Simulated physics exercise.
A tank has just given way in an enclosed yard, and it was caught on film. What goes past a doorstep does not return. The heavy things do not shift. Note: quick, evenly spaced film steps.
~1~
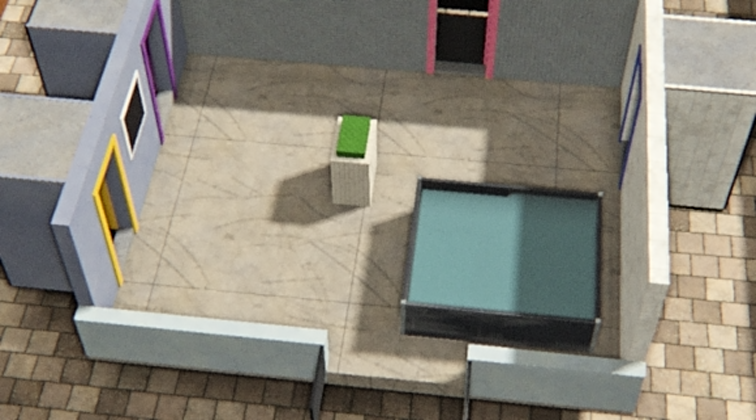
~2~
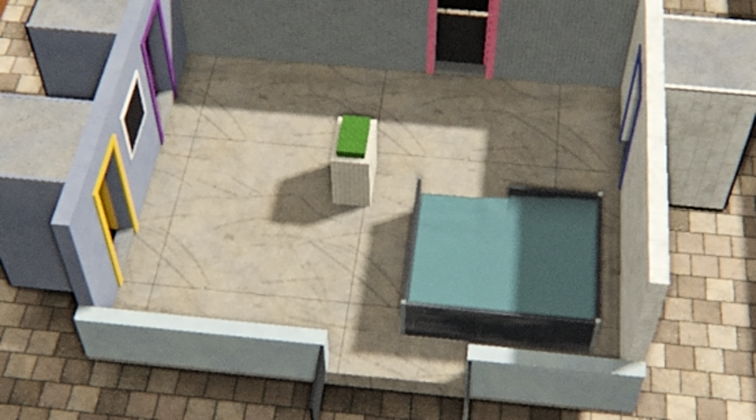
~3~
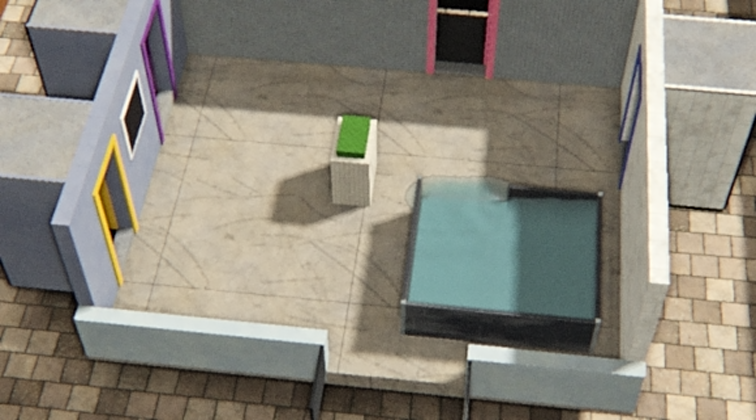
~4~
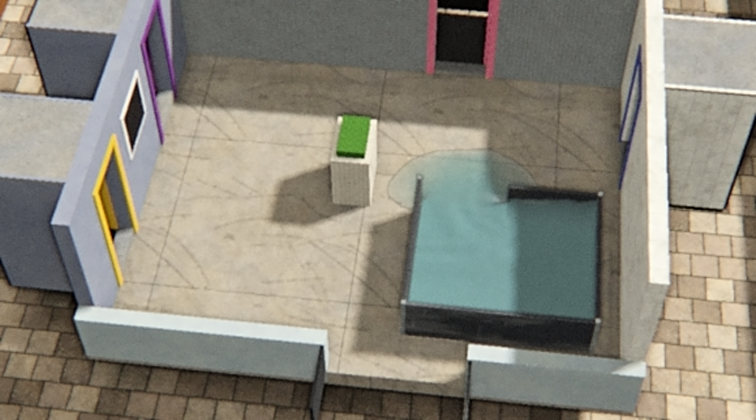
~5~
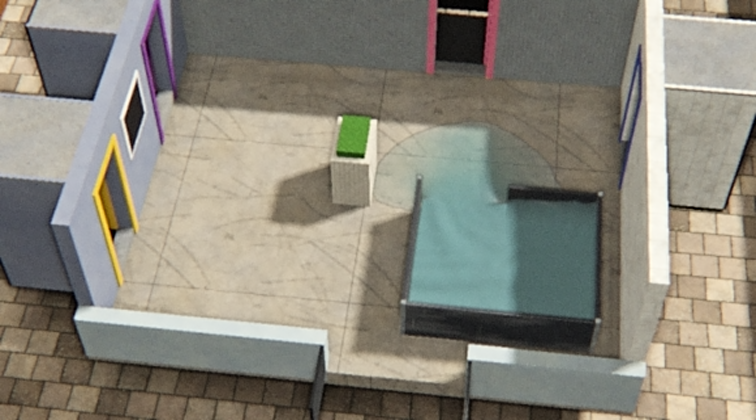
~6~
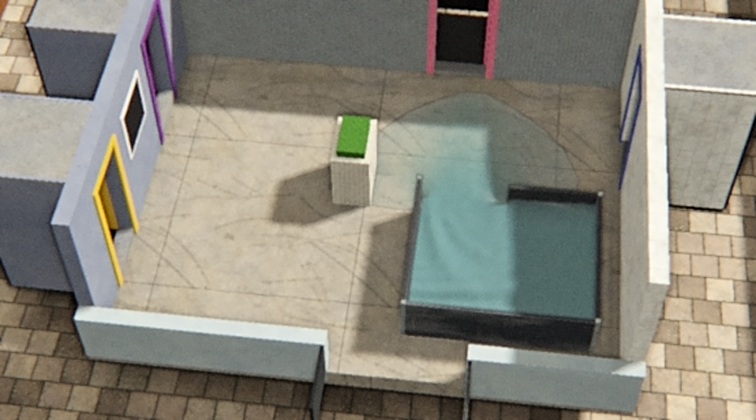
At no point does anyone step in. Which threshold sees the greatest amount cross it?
The pink threshold.
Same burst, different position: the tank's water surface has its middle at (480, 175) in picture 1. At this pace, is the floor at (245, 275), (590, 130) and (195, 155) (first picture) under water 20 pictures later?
In the order given: Not reached, wetted and wetted.
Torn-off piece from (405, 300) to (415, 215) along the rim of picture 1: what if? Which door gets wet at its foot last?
That would be the blue door.
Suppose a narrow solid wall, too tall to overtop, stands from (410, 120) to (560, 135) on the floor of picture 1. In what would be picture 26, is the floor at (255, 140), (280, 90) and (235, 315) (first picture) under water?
The first spot is soaked, the second soaked, the third unreached.
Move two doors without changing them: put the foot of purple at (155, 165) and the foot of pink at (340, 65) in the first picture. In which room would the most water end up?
The pink door.
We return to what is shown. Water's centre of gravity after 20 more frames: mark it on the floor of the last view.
Around pixel (458, 196).
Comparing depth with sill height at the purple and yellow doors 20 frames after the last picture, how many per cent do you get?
Around 70 in a hundred for the first and 0 in a hundred for the second.
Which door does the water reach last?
The yellow-painted one.
A moment on, water covers 30 % of the floor; blue door wet at the sill, nothing in, purple door not reached, yellow door not reached, pink door some in.
Next, water covers 35 % of the floor; blue door wet at the sill, nothing in, purple door not reached, yellow door not reached, pink door a lot in.
Then, water covers 50 % of the floor; blue door wet at the sill, nothing in, purple door wet at the sill, nothing in, yellow door not reached, pink door a lot in.
Later, water covers 75 % of the floor; blue door a trickle in, purple door wet at the sill, nothing in, yellow door wet at the sill, nothing in, pink door a lot in.
In the end, water covers 95 % of the floor; blue door a trickle in, purple door wet at the sill, nothing in, yellow door wet at the sill, nothing in, pink door a lot in; the pink door has let in the most.
